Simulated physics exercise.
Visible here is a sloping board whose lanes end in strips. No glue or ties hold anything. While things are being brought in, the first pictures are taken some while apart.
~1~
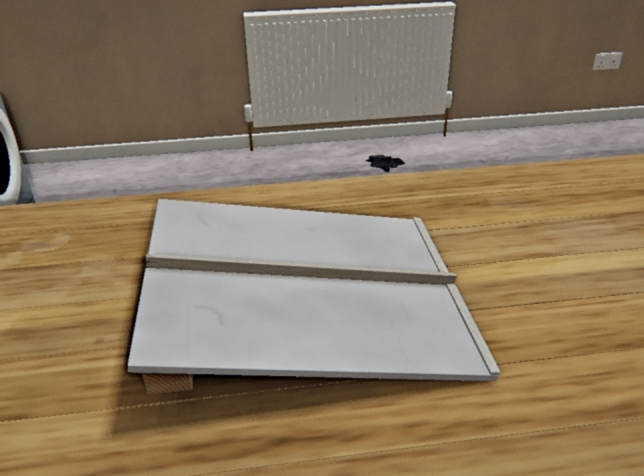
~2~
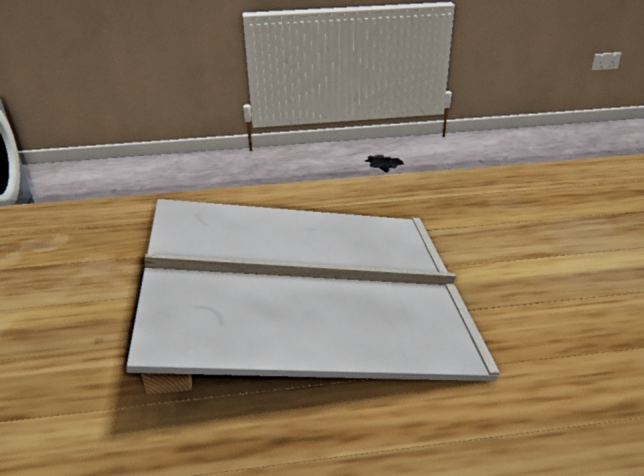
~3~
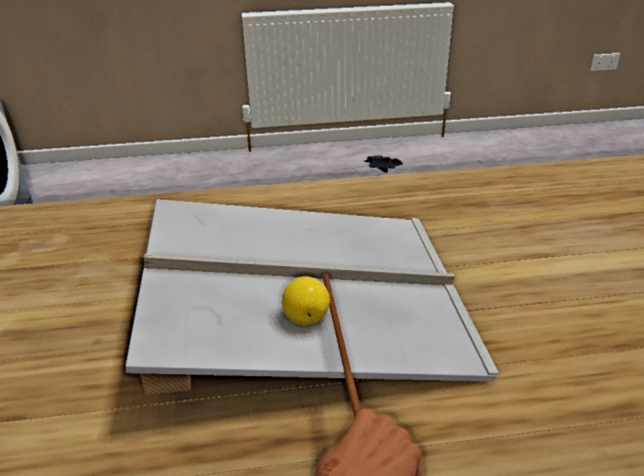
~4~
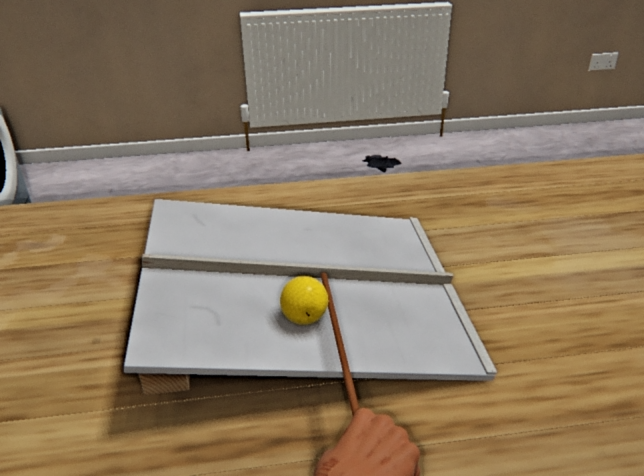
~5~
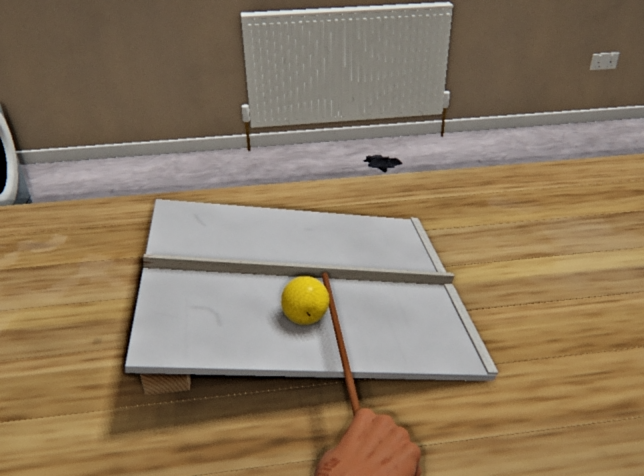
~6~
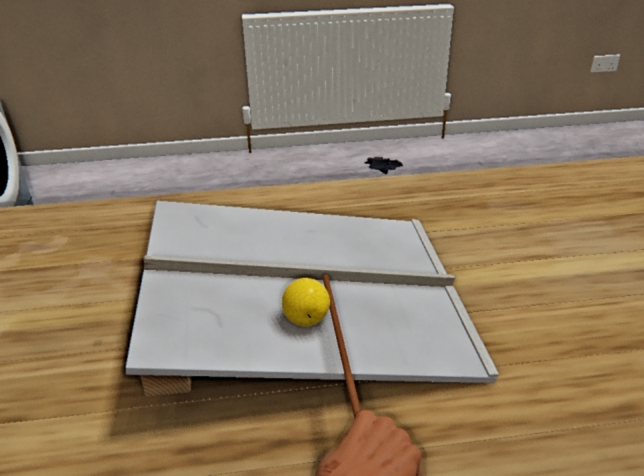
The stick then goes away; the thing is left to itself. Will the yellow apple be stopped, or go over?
It makes it over.
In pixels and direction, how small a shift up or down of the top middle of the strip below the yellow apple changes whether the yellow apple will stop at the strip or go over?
Shift: Approx. 4 px, direction up.
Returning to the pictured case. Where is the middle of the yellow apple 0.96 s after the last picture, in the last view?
I'd look close to pixel (588, 308).
Then, 0.54 s later than the last frame, yellow apple rolling on the board near (417, 308).
Then, 0.96 s later than the last frame, yellow apple off the board near (588, 308).
Then, 1.34 s later than the last frame, yellow apple off the board.
When it is over, the yellow apple rolls off the board.
